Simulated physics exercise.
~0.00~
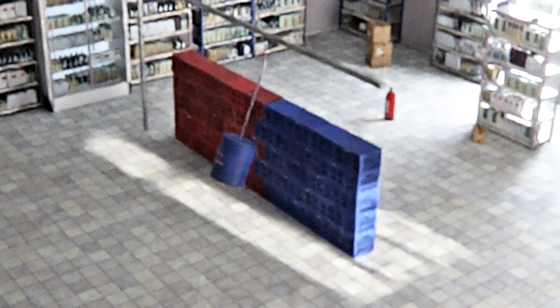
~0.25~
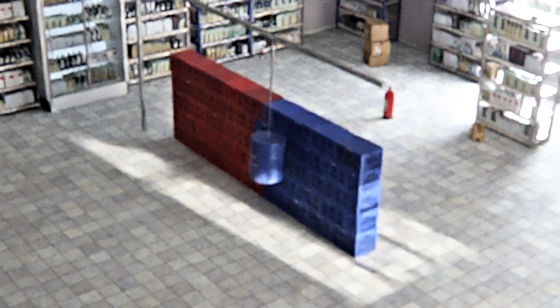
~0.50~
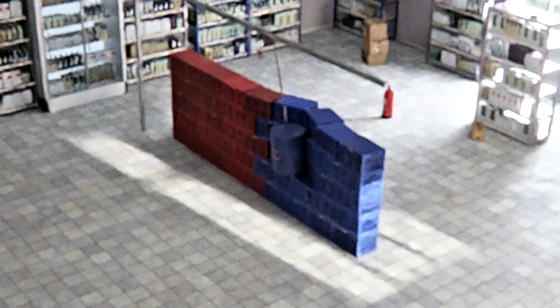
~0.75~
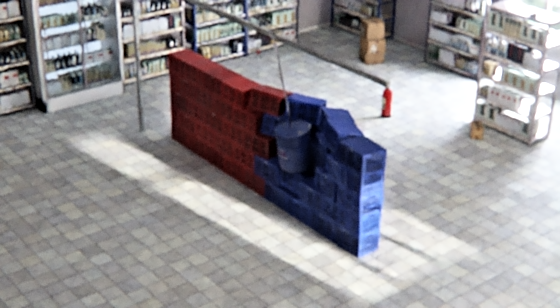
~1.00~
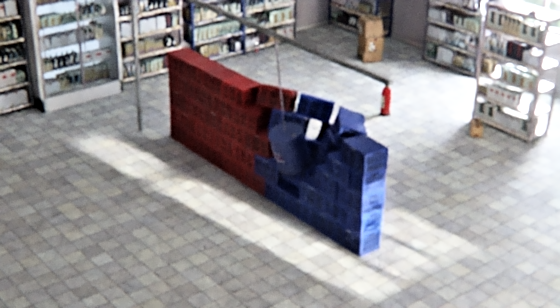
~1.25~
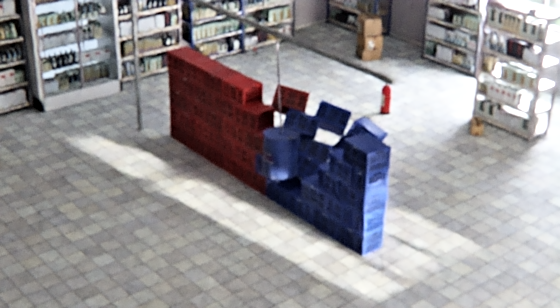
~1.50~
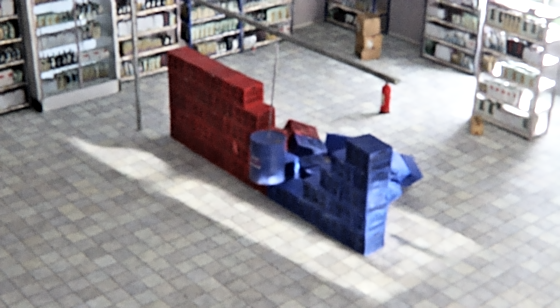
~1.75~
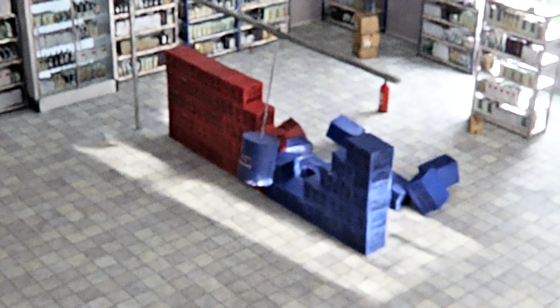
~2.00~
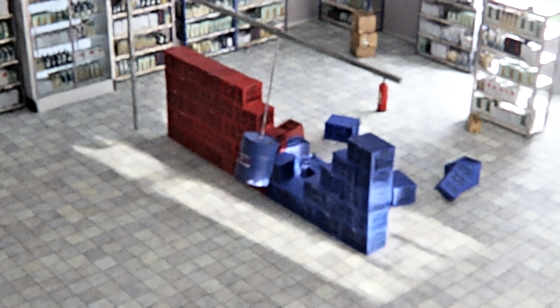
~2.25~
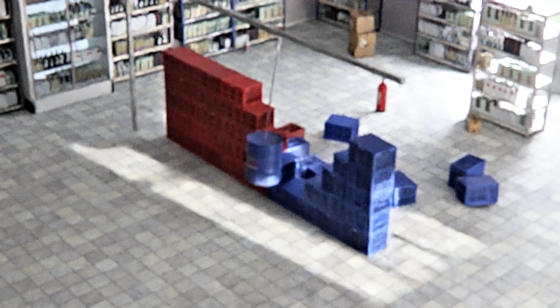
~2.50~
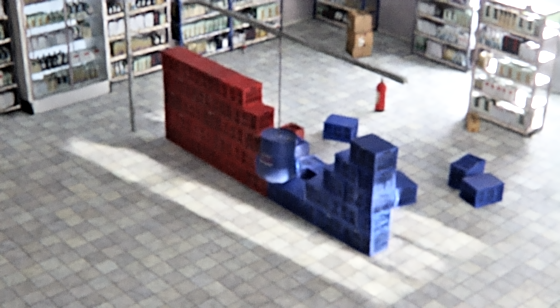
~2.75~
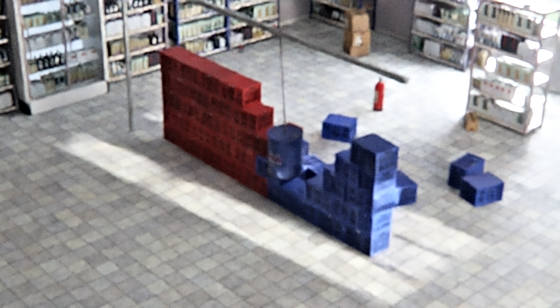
A hanging blue drum swings into a red and blue wall, toppling mostly blue blocks.
